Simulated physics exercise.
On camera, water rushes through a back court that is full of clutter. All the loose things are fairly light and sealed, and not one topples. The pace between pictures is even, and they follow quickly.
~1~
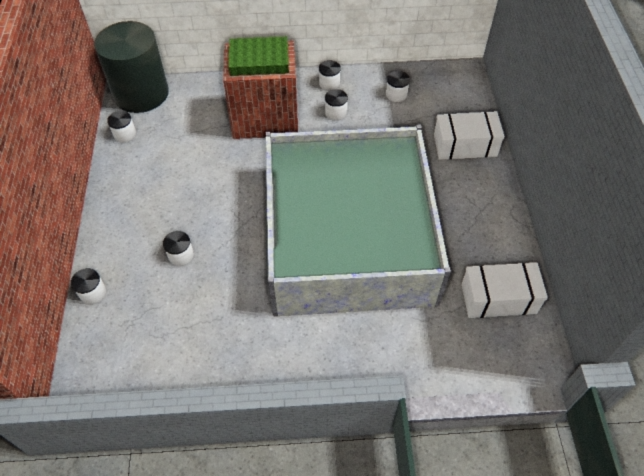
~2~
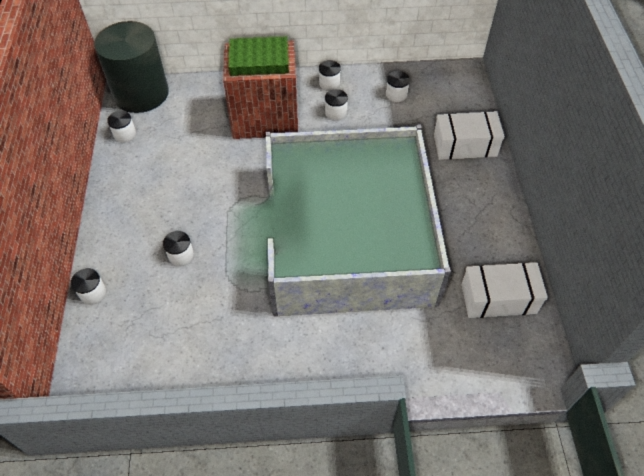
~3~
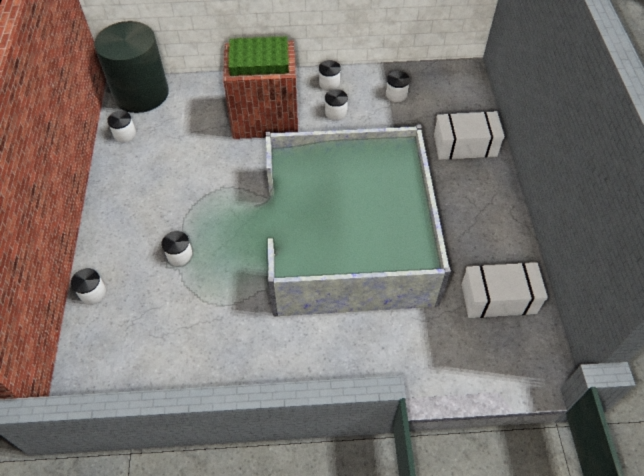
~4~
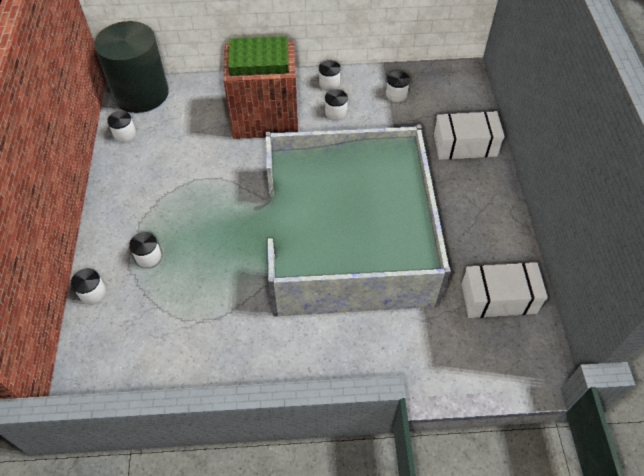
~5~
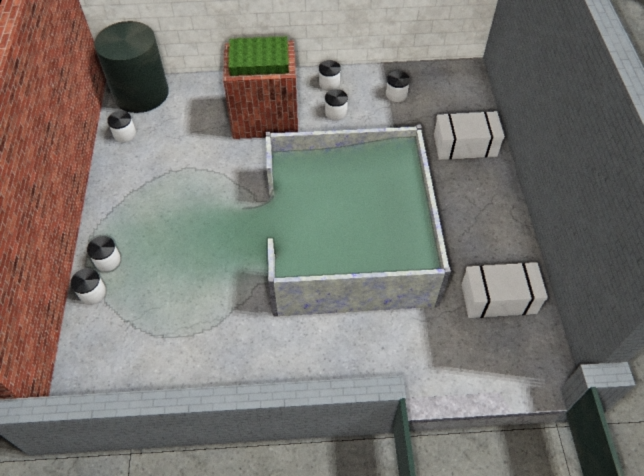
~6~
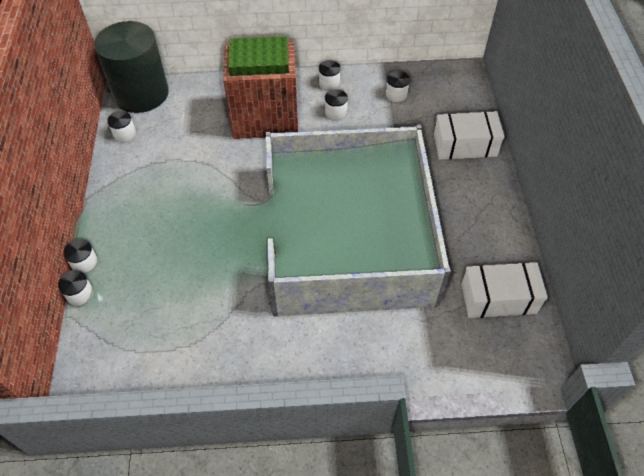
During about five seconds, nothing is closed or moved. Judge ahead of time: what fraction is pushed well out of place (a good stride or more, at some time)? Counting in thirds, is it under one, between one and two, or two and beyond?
It stays in the middle third.
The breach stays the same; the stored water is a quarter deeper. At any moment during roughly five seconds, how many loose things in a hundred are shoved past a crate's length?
Close to 90 % of the lot.
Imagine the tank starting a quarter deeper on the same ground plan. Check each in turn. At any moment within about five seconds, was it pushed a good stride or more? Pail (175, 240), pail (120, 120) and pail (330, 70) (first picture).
The first passed the mark, the next passed the mark, and the last passed the mark.
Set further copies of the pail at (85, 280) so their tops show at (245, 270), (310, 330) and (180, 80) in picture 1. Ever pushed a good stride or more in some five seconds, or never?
Each in turn: Pushed clear, pushed clear, pushed clear.
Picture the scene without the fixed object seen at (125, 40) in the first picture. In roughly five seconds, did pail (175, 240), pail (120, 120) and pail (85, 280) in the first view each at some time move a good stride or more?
Each in the order asked: Got moved a good way; got moved a good way; got moved a good way.
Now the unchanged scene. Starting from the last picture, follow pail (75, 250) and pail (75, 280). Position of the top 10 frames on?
First top about at (59, 308); second top about at (71, 381).
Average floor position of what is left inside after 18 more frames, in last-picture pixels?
What remains is centred near (346, 187).
A moment on, 1 of 8 are well off their spots; 2 afloat.
Next, 2 of 8 are well off their spots; 3 afloat.
Later, 3 of 8 are well off their spots; 3 afloat.
In the end, 4 of 8 are well off their spots, and 4 have been at some point; 3 afloat.
